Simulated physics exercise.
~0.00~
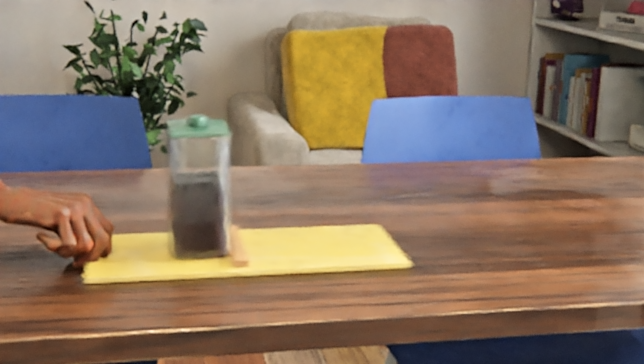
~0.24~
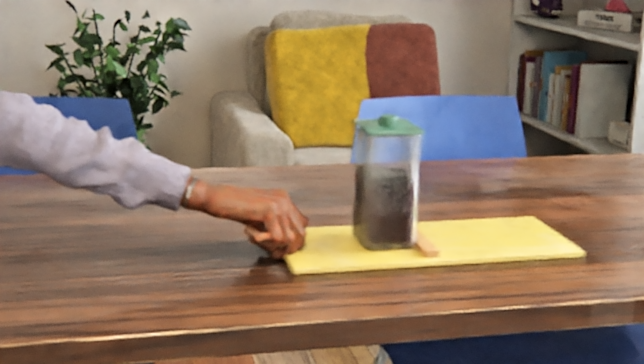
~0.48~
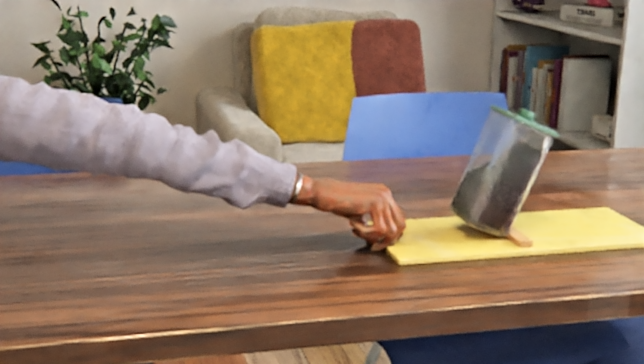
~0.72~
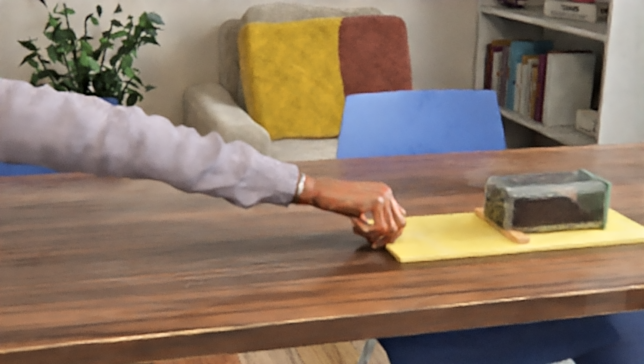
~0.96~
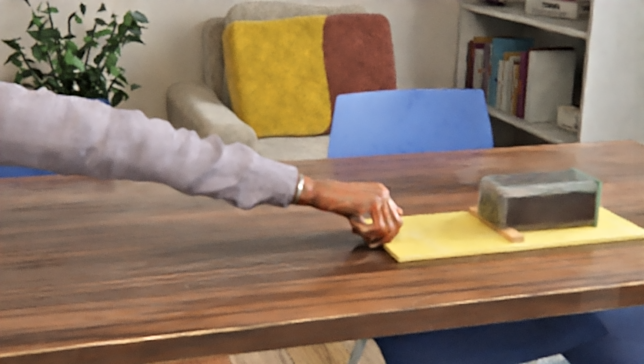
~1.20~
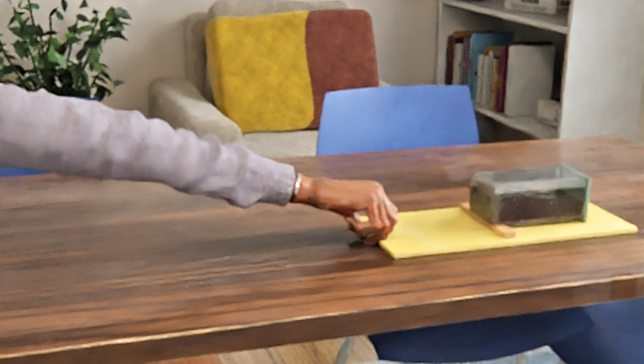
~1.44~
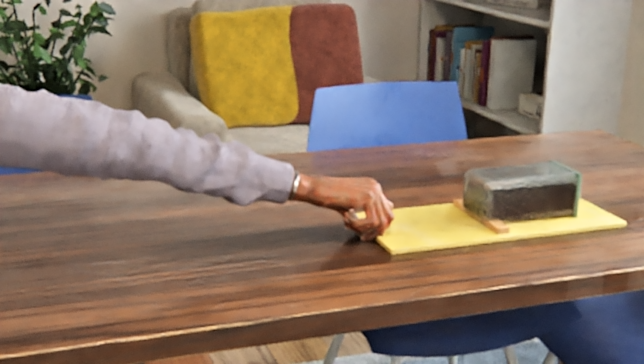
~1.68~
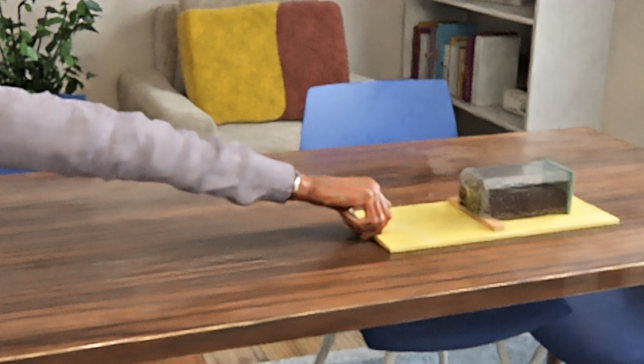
A clear canister on a yellow board slides right, tips over, and stays on its side.
